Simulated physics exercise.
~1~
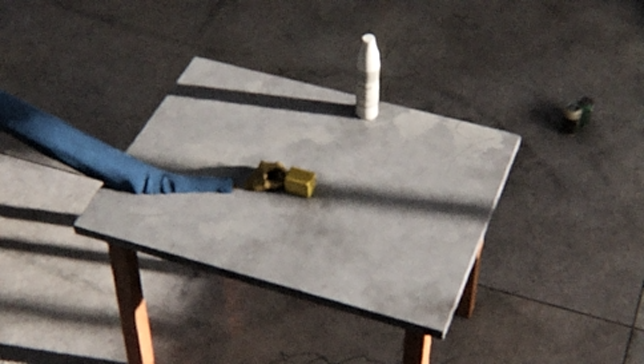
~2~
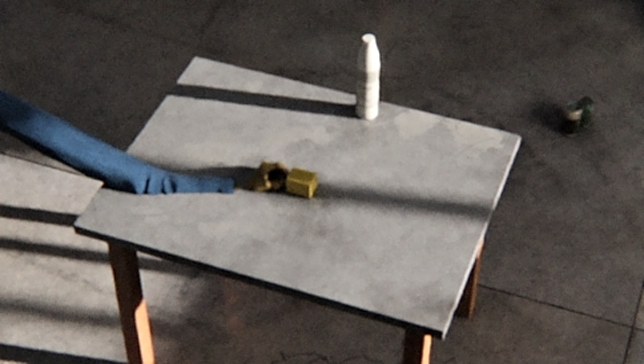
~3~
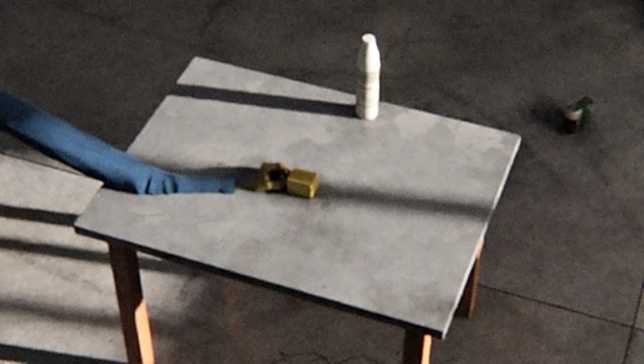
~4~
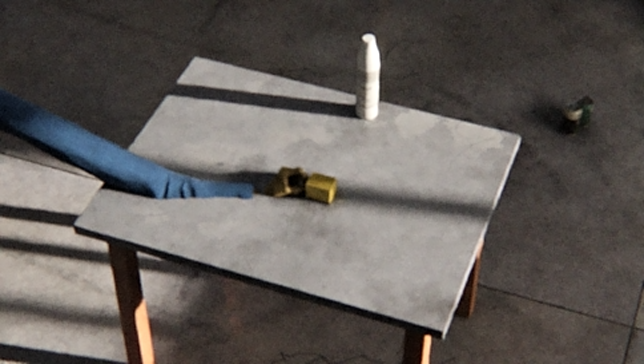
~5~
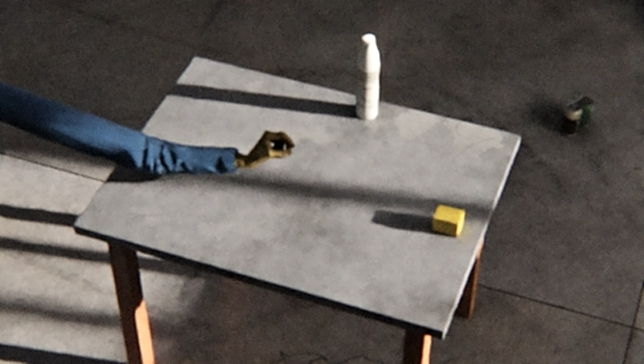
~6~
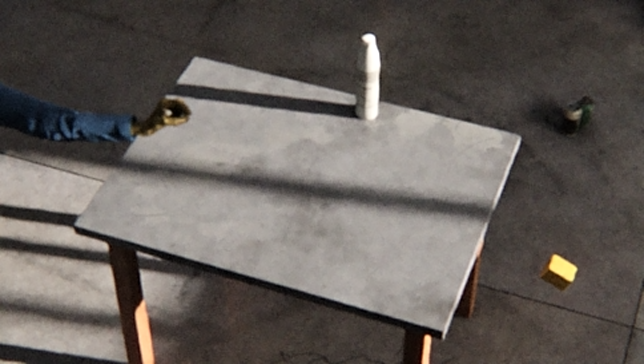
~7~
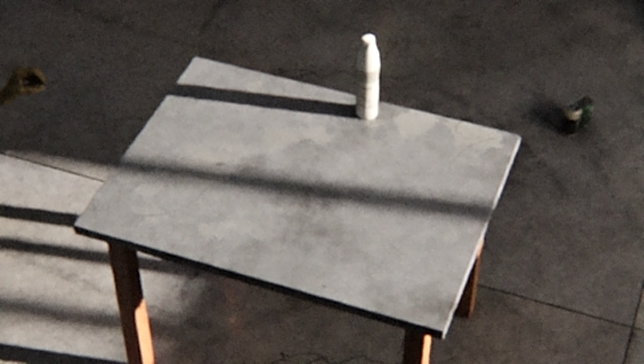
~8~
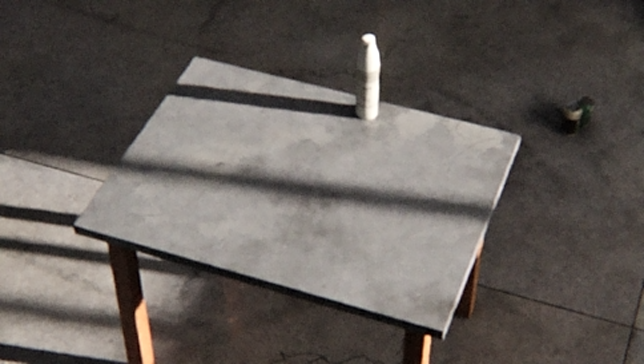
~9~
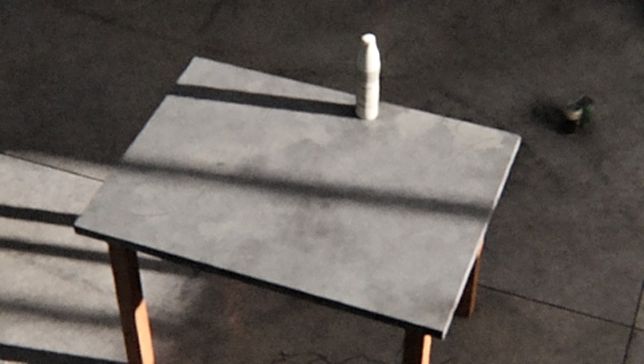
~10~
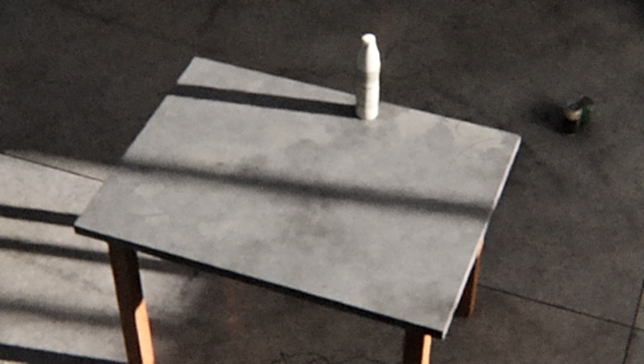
A blue-sleeved arm reaches in from the left over a grey table with wooden legs, seen from above in a dim space with a dark floor and bands of shadow. Its hand rests beside a small yellow block near the middle, while a white bottle stands at the back edge and a small dark object lies on the floor to the right. The hand shoves the block rightward, then lets go and draws back. The block slides across the tabletop, tips off the right side and drops out of view. The arm withdraws, leaving the bottle standing alone on the table.
